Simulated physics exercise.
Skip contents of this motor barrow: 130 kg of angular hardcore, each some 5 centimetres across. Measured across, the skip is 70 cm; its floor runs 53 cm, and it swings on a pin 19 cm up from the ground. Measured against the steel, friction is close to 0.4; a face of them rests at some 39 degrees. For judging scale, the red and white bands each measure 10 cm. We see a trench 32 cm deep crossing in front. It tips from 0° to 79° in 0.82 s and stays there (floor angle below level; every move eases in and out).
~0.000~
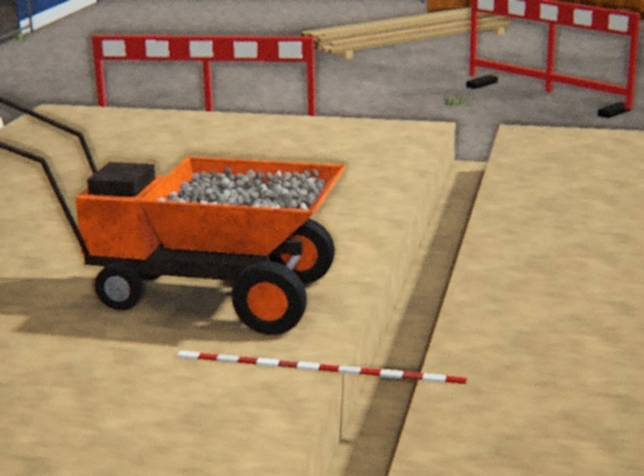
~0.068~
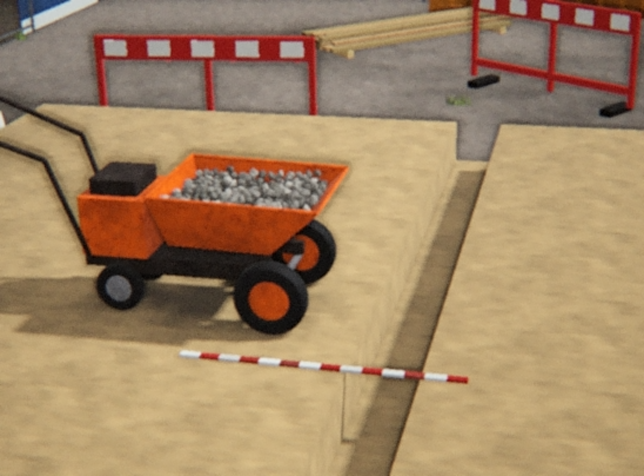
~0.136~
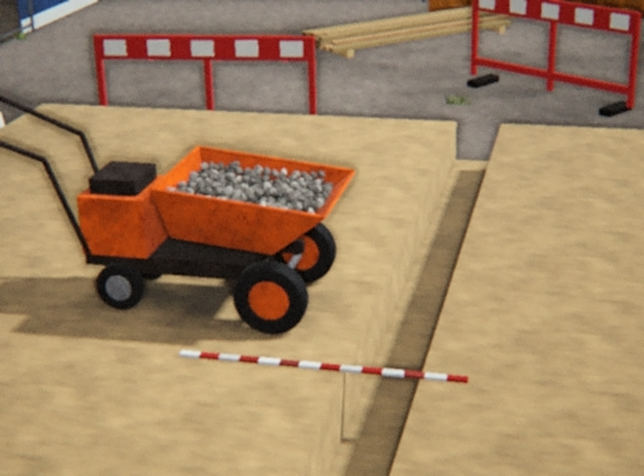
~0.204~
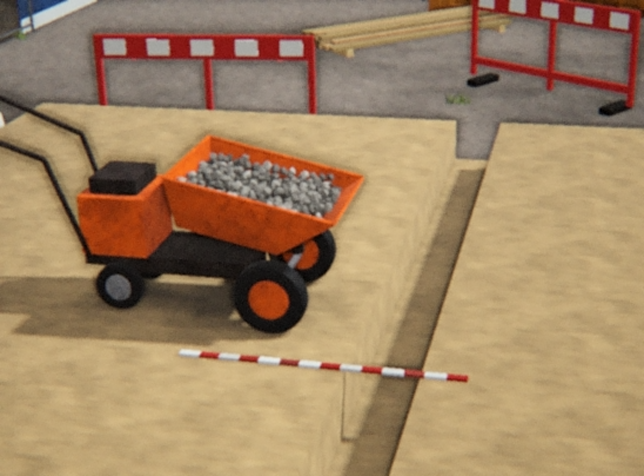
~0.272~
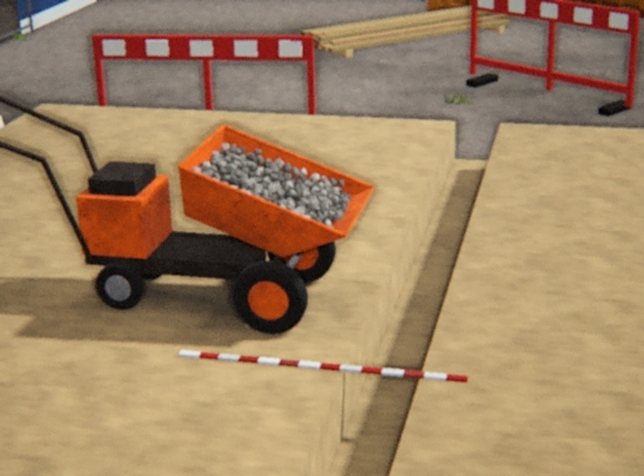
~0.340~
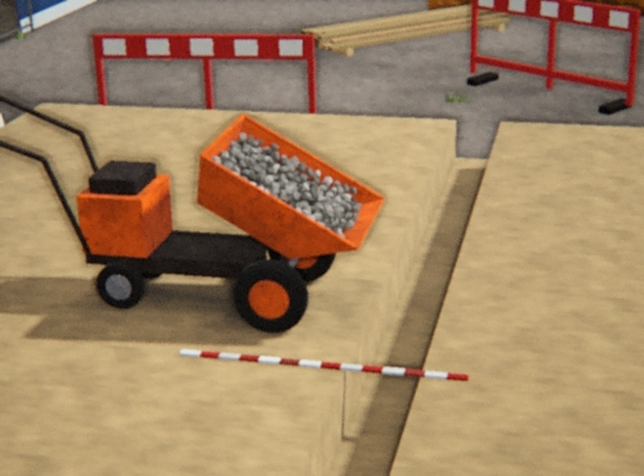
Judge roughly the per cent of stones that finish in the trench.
An estimated 93 per cent finish in the trench.
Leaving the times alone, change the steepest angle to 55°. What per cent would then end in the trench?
It would be close to 45 percent.
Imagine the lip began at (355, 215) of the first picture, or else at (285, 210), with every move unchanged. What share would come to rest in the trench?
It'd be around 10 per cent and after that around 100 per cent.
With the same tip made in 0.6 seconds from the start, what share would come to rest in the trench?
I'd put it at some 80 in a hundred.
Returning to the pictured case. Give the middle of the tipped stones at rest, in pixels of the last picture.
At about pixel (413, 351) in the last view.
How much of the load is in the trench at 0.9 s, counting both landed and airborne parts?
By that moment, roughly 55 per cent of the load.
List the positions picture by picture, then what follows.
The first frame shows lip at (313, 213), floor tilted 0°, highest stones at (278, 183).
The second frame shows lip at (317, 214), floor tilted 2°, highest stones at (263, 184); the stones move at 0.3 m/s on average.
In the third frame, the skip is at 6°, its lip at (324, 218); the top of the load is at (221, 175); the stones move at 0.6 m/s on average.
The fourth frame shows lip at (334, 225), floor tilted 12°, highest stones at (218, 168); the stones move at 0.9 m/s on average.
In the fifth frame, the skip is at 20°, its lip at (346, 236); the top of the load is at (227, 158); the stones move at 1.0 m/s on average.
The sixth frame shows lip at (357, 249), floor tilted 30°, highest stones at (240, 146); the stones move at 1.2 m/s on average.
After 0.6 s the floor is at 67°; 100 % in the skip; the foremost stones are at (388, 291).
After 0.9 s the floor is at 79°; 45 % in the skip, 53 % in the trench, 2 % past the trench; the foremost stones are at (452, 322).
After 1.3 s the floor is at 79°; 3 % in the skip, 90 % in the trench, 7 % past the trench; the foremost stones are at (523, 324).
After 3.2 s the floor is at 79°; 0 % in the skip, 93 % in the trench, 7 % past the trench; the foremost stones are at (538, 324).
